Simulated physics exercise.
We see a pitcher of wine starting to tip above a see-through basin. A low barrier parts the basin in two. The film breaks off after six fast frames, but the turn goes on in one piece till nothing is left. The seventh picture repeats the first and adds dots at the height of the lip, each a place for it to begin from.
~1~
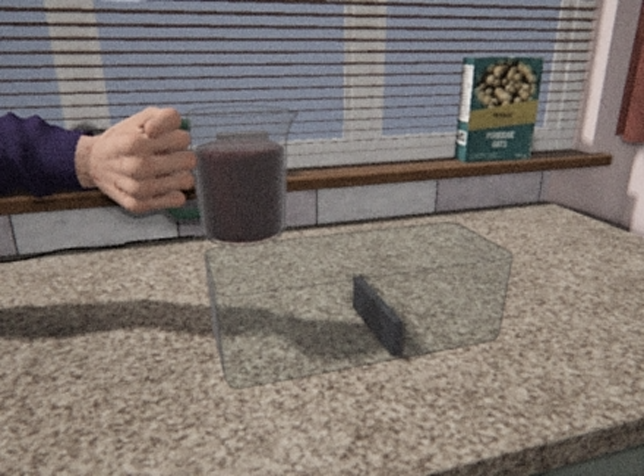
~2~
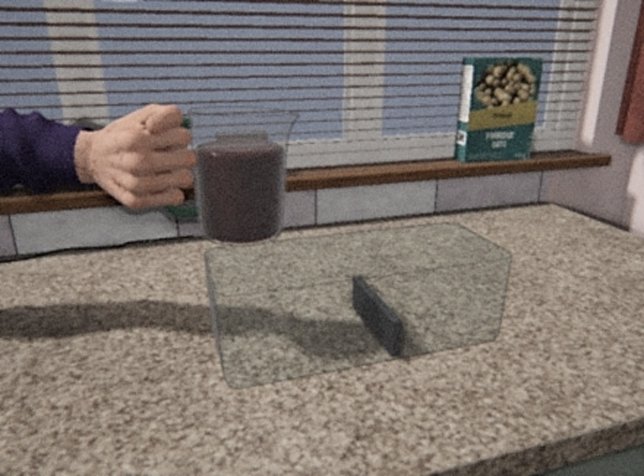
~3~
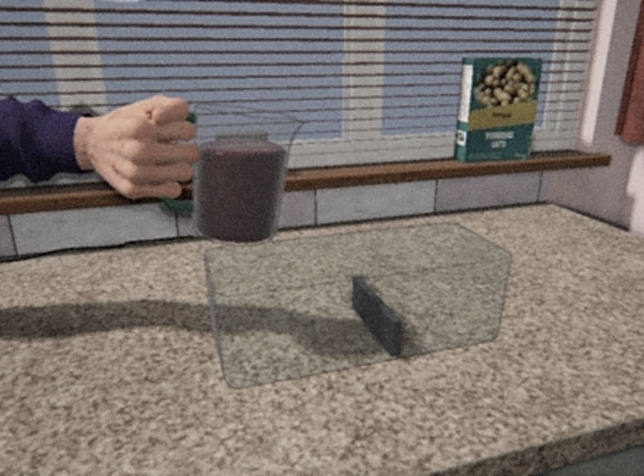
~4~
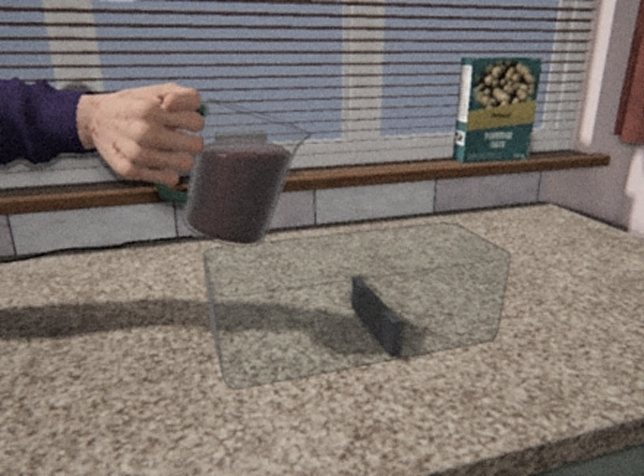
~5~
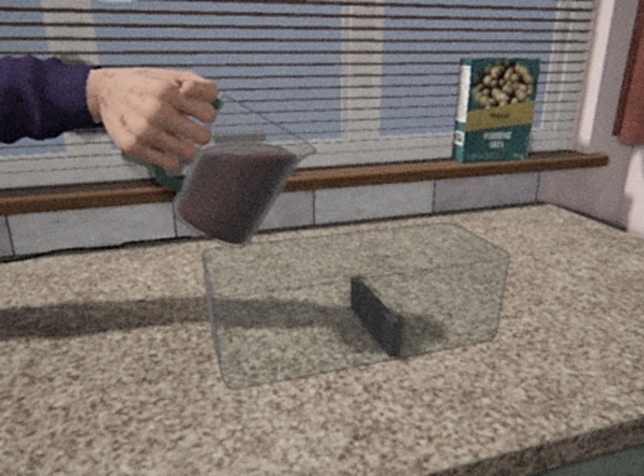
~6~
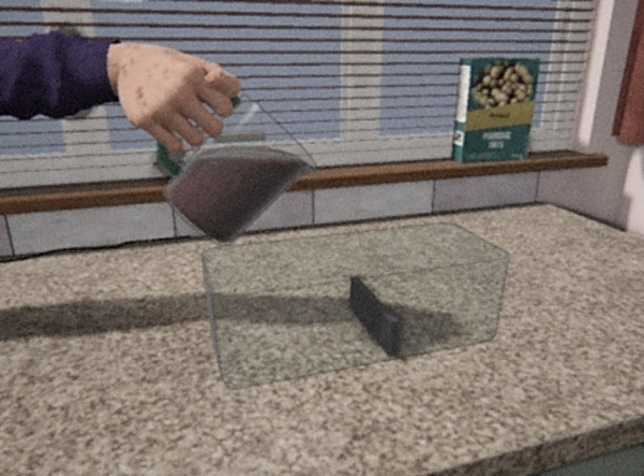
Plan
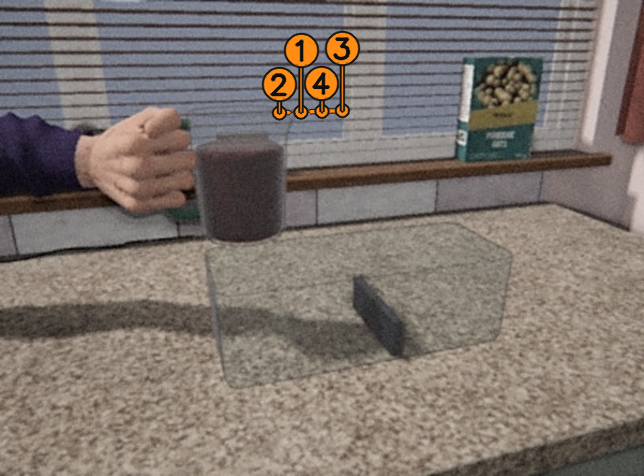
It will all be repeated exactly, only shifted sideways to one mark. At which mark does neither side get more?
The answer is place 3.
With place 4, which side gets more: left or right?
The left side.
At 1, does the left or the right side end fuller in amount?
The left side.
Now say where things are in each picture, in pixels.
Upright, lip at (296, 112); basin from (225, 386) to (496, 335); top of the wall at (376, 297); nothing has left yet.
Tipped about 2°, lip at (298, 114); nothing has left yet.
Tipped about 8°, lip at (303, 121); nothing has left yet.
Tipped about 18°, lip at (310, 133); nothing has left yet.
Tipped about 31°, lip at (315, 150); nothing has left yet.
Tipped about 46°, lip at (317, 169); nothing has left yet.
On the marked copy, 1 at (301, 112); 2 at (279, 112); 3 at (342, 110); 4 at (321, 111).
With 1, about 89 % ends left of the wall and 6 % right of it; 5 % is lost outside.
With 2, about 90 % ends left of the wall and 7 % right of it; 4 % is lost outside.
With 3, about 54 % ends left of the wall and 45 % right of it.
With 4, about 86 % ends left of the wall and 10 % right of it; 4 % is lost outside.
